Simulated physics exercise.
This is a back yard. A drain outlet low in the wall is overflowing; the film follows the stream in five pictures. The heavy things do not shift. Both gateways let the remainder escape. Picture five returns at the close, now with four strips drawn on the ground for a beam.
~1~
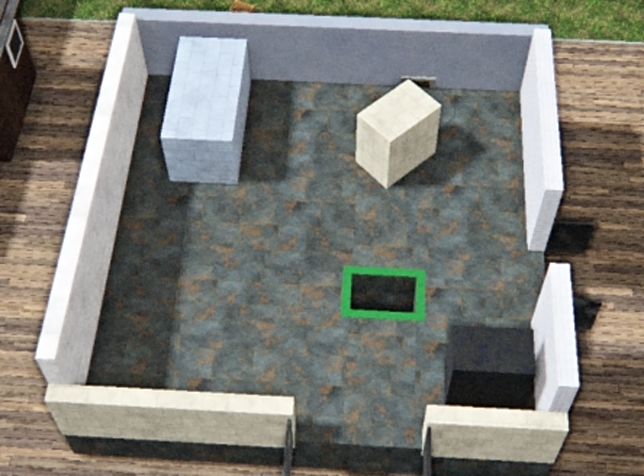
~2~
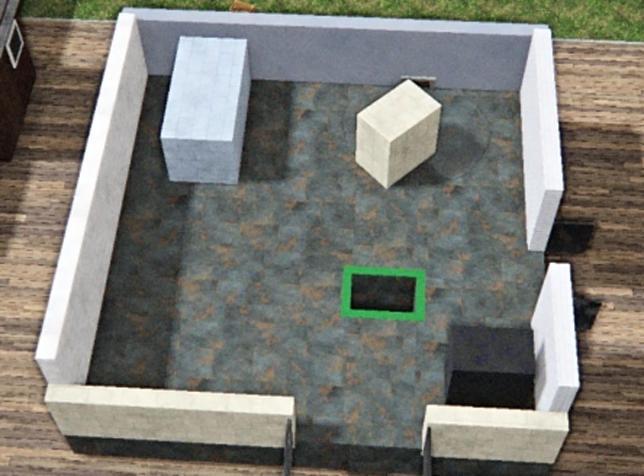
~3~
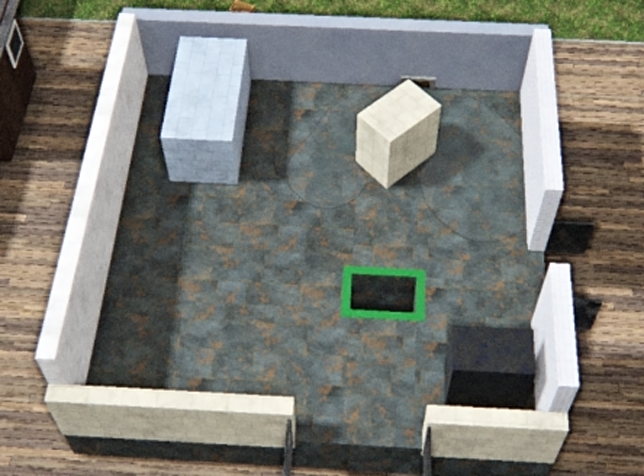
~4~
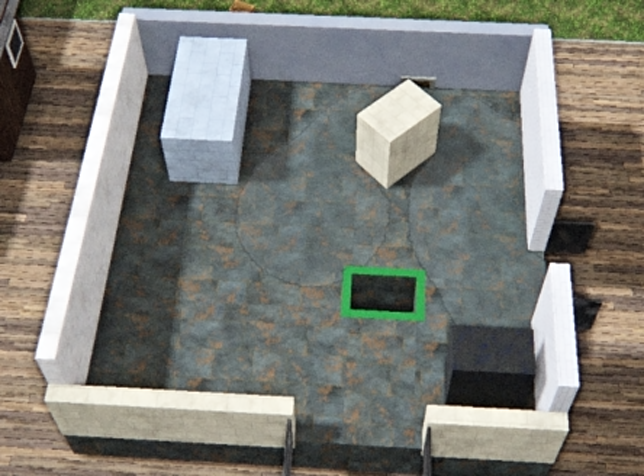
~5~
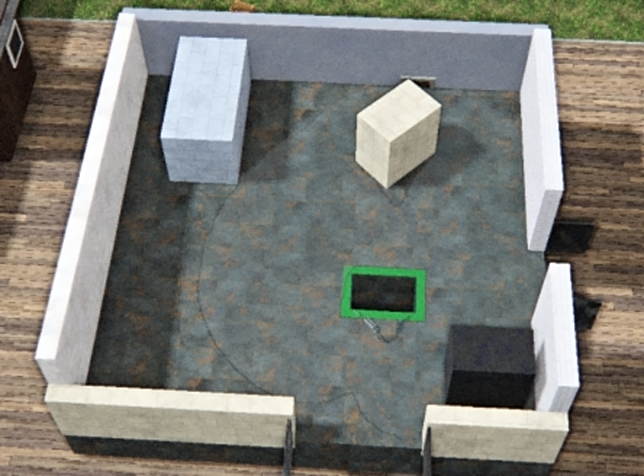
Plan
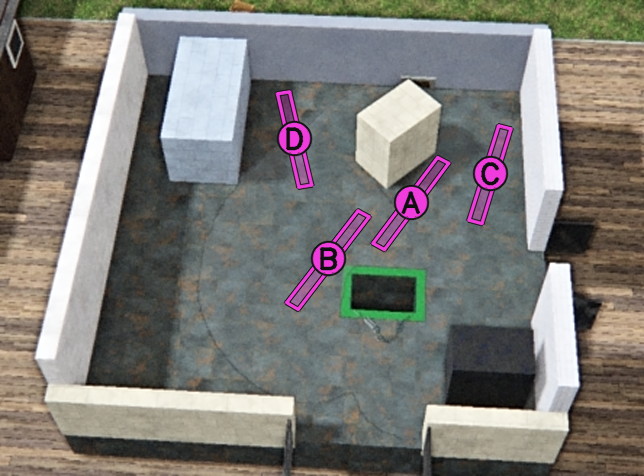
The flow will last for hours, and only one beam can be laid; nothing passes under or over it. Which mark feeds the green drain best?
I would pick position C.
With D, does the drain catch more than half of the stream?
No, it does not.
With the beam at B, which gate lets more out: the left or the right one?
The left gate.
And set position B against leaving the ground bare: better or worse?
Position B is worse.
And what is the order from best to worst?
C, D, A, B.
On the marked copy, A from (378, 246) to (443, 160); B from (292, 306) to (363, 213); C from (475, 221) to (504, 127); D from (283, 92) to (305, 186).
Choosing A, about 13 % of the stream runs into the green drain, about 86 % out by the gates.
Choosing B, about 5 % of the stream runs into the green drain, about 95 % out by the gates.
Choosing C, about 45 % of the stream runs into the green drain, about 54 % out by the gates.
Choosing D, about 23 % of the stream runs into the green drain, about 76 % out by the gates.
